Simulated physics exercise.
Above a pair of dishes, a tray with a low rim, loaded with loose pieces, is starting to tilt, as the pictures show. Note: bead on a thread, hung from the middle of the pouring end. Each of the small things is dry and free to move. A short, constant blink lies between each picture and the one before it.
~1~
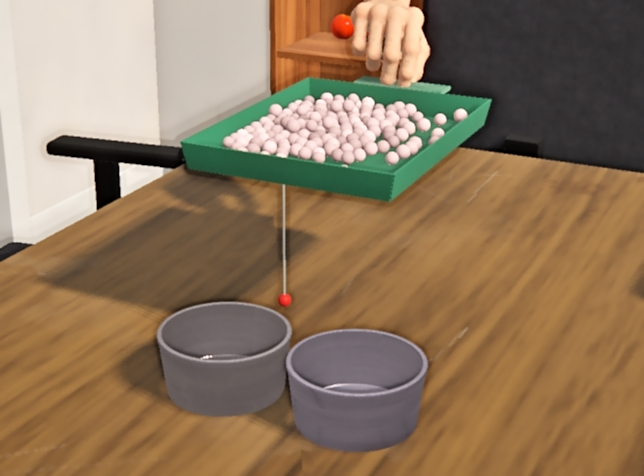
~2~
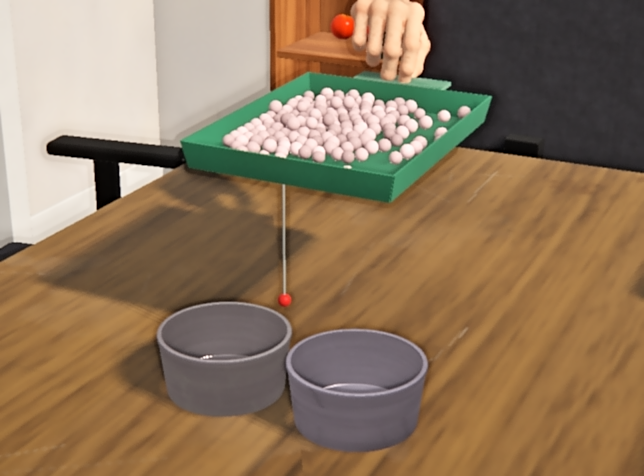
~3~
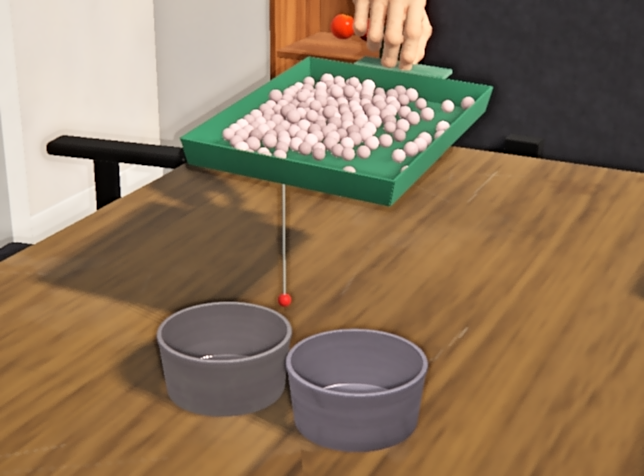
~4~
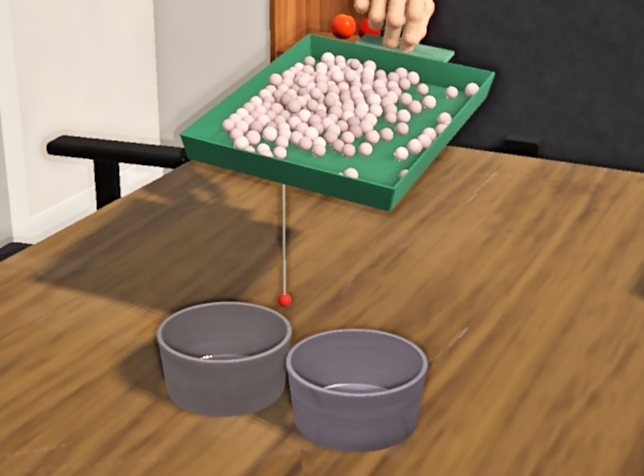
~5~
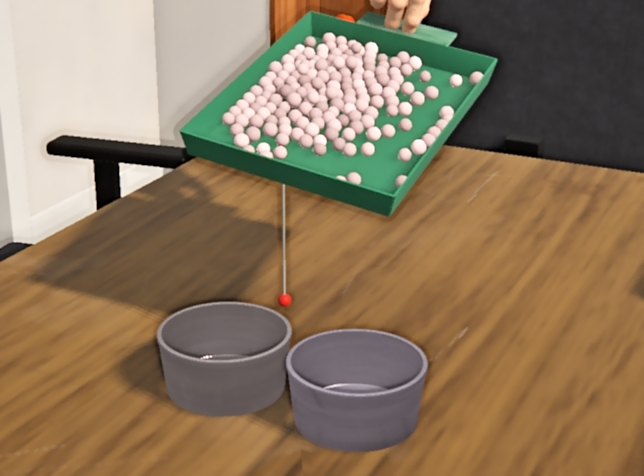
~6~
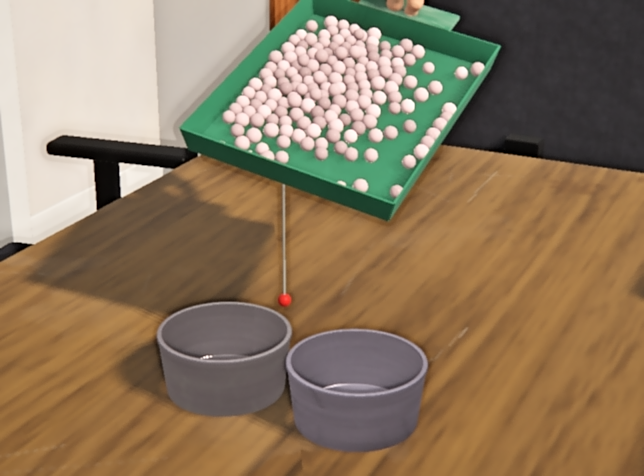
A green tray of small pale pink balls is held above a wooden table, seen from slightly above by a still camera, with a dark chair behind. Two bowls, greyish on the left and purplish on the right, sit below a red bead hanging on a thread. The tray's far side rises beside a hand, its near right corner dips slightly, and the balls shift.
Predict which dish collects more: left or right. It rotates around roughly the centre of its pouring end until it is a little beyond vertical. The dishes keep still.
Right.
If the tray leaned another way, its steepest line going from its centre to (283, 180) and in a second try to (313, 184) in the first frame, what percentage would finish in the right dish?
I'd expect around 20 in a hundred first and around 60 in a hundred second.
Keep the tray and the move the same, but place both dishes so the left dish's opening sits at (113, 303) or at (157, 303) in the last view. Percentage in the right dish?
0 %, 0 %.
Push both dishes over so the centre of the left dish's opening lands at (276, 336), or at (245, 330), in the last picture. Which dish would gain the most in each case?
First try: The rightmost dish. Second try: The rightmost dish.
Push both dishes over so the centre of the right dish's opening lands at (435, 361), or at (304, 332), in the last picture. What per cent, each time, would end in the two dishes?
You'd get near 70 percent first and near 20 percent next.
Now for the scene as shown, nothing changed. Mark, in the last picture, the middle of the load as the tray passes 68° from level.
Its middle sits at about pixel (358, 182).
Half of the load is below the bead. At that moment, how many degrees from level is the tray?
I'd put it at about 95 degrees.
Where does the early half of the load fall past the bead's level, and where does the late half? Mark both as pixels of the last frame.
I'd say around (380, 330) at first, then around (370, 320).
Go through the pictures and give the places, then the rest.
In the first picture, corners of the pouring end (188, 141) and (391, 172), level; middle of the load (322, 128), sugar pearls; left dish (192, 382); right dish (328, 416); bead on its thread (284, 300).
In the second picture, corners of the pouring end (188, 140) and (391, 173), level; middle of the load (322, 125).
In the third picture, corners of the pouring end (188, 137) and (391, 178), tipped barely, lowest at the right corner; middle of the load (322, 117), about a tenth on the move.
In the fourth picture, corners of the pouring end (188, 133) and (391, 184), tipped a little, lowest at the right corner; middle of the load (323, 105), about a tenth on the move.
In the fifth picture, corners of the pouring end (188, 129) and (391, 191), tipped clearly, lowest at the right corner; middle of the load (324, 94), about a tenth on the move.
In the sixth picture, corners of the pouring end (188, 126) and (391, 198), tipped clearly, lowest at the right corner; middle of the load (326, 89), almost all on the move; left dish (192, 382); right dish (328, 416).
Just after the last frame, tray tipped steeply; the larger part on the tray; about a tenth in the right dish; just a few outside both; about a tenth in the air.
A moment on, tray tipped past a quarter turn; about a tenth on the tray; the larger part in the right dish; just a few in the left dish; about a tenth outside both; about a tenth in the air.
Further on, tray tipped past a quarter turn; the larger part in the right dish; just a few in the left dish; about a tenth outside both.
When it is over, tray tipped past a quarter turn; the larger part in the right dish; just a few in the left dish; about a tenth outside both.
